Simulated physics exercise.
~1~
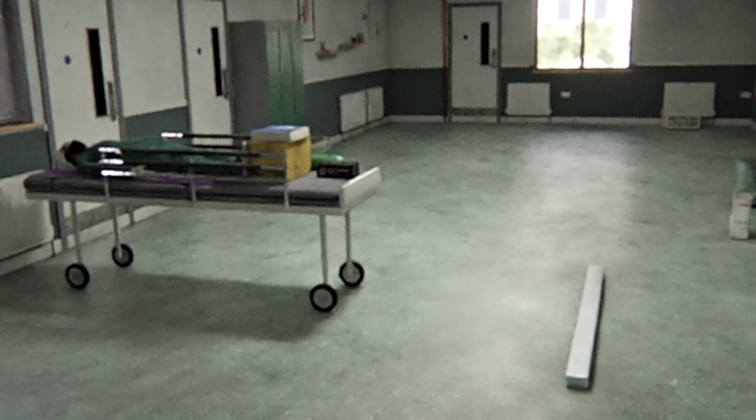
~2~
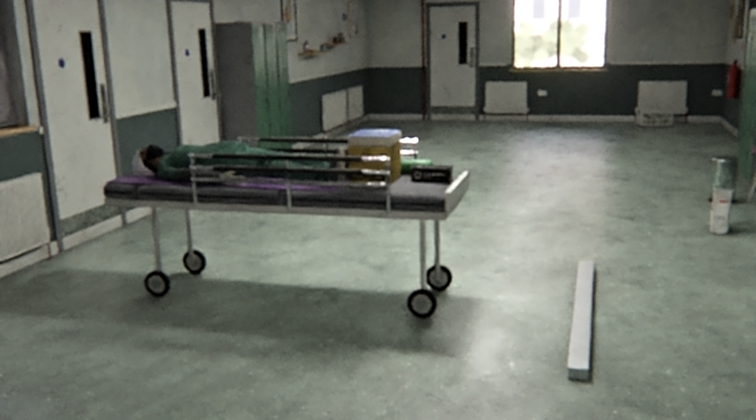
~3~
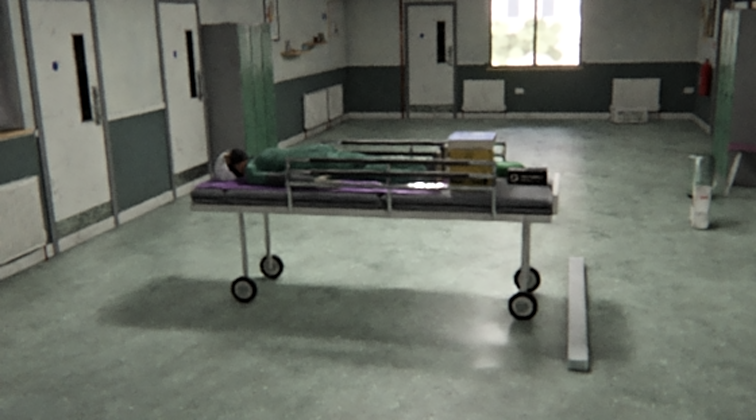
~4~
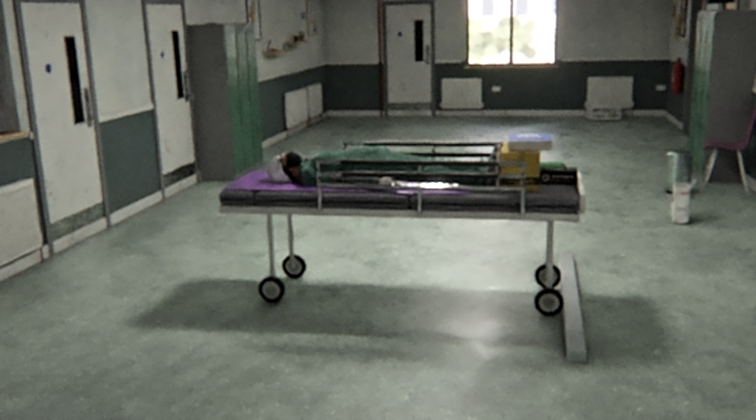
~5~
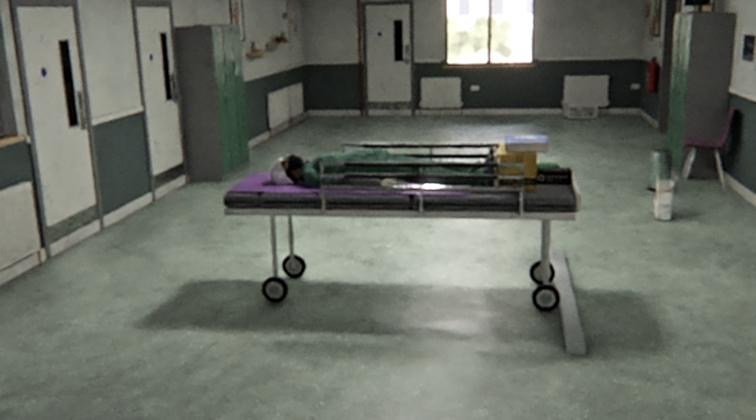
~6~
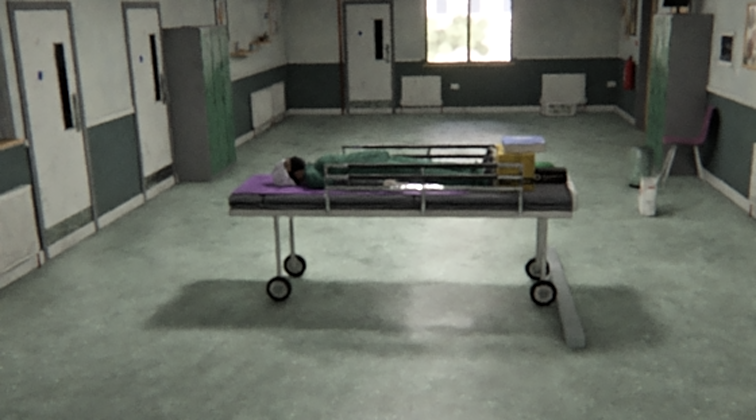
A hospital trolley carrying a person lying flat rolled right across a ward floor and stopped at a low pale sill, with the blue folder, yellow box, green bottle and black box all still aboard beside the person's legs.
